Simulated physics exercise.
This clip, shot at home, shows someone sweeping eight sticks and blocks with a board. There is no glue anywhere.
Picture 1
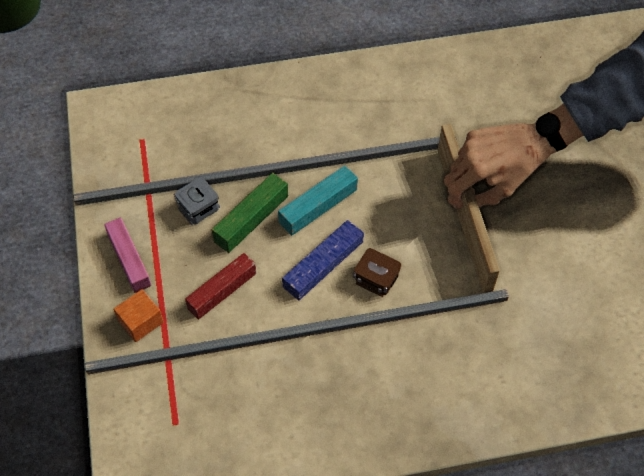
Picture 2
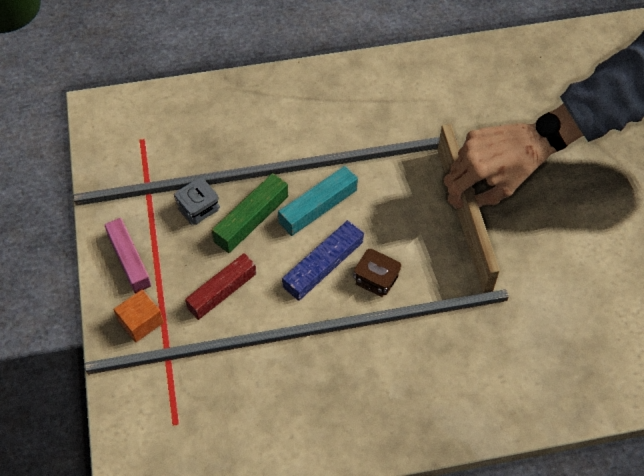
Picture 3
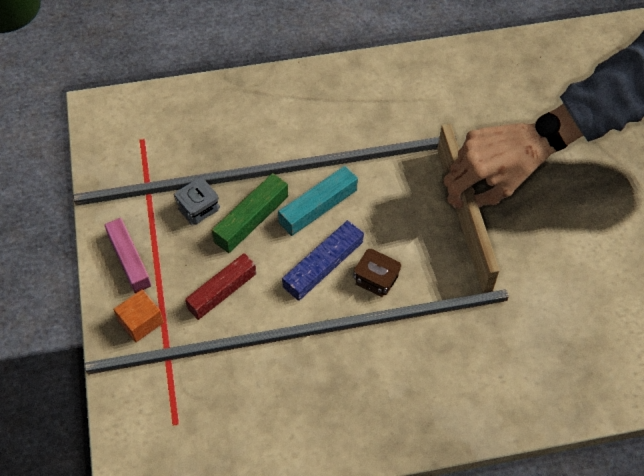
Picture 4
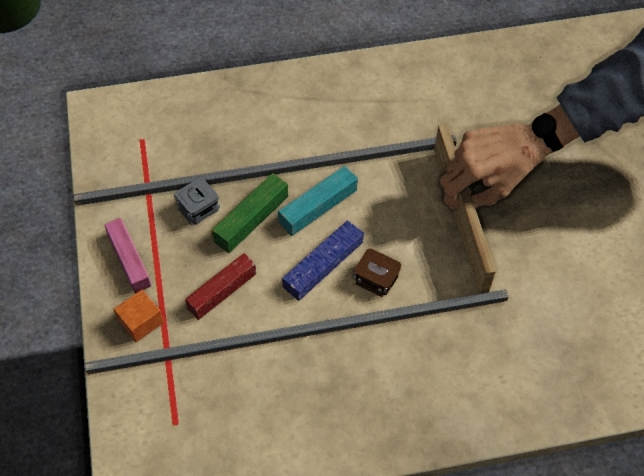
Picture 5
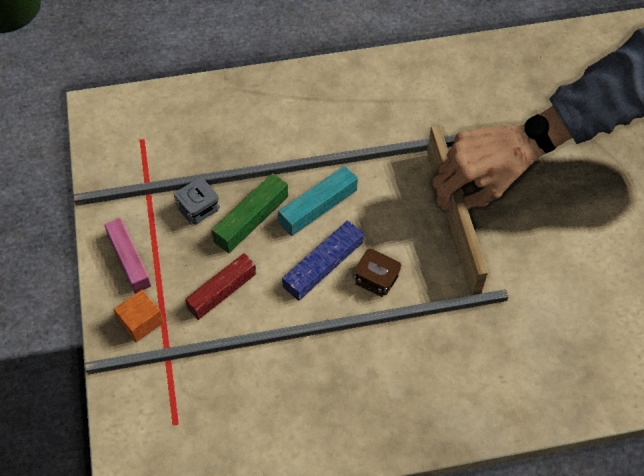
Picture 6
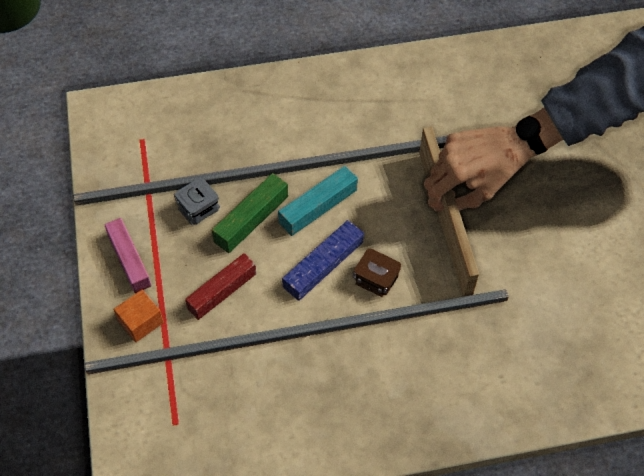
A wooden board, gripped by a hand, slid slightly left between two grey rails, while the colourful sticks and blocks ahead of it and near the red line stayed still, untouched.
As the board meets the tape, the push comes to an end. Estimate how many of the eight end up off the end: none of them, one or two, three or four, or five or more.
The table loses one piece, perhaps two.
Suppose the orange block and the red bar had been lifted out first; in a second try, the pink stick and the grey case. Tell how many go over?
Well, the first time you'd get 1, and the next time 1.
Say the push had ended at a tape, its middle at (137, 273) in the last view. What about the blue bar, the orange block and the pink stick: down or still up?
Lab note - blue bar not toppled, orange block toppled, pink stick toppled.
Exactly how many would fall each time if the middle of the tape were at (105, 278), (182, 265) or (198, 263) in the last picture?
The counts: 7, 0 and 0.
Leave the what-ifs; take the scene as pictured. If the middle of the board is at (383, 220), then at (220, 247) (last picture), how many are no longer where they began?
Counts: 1 / 7.
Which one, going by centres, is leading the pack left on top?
The red bar.
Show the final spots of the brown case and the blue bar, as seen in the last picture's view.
Same order as the question: First (139, 329), second (124, 294).
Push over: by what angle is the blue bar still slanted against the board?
It measures close to 30 degrees.
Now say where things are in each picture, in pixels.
In the first picture, pink stick (128, 255); orange block (139, 316); grey case (198, 202); board (467, 206); tape (157, 269).
In the second picture, orange block (139, 316); turquoise bar (319, 200).
In the third picture, grey case (198, 202); red bar (221, 286).
In the fourth picture, pink stick (128, 255); green bar (251, 213).
In the fifth picture, orange block (139, 316); board (455, 208).
In the sixth picture, pink stick (128, 255); orange block (139, 316); grey case (198, 202); board (448, 210); tape (157, 269).
Soon after, none off yet; pink stick at rest near (128, 255); orange block at rest near (139, 316); grey case at rest near (198, 202).
In the end, the number that fall off is one or two; gone, orange block and pink stick.
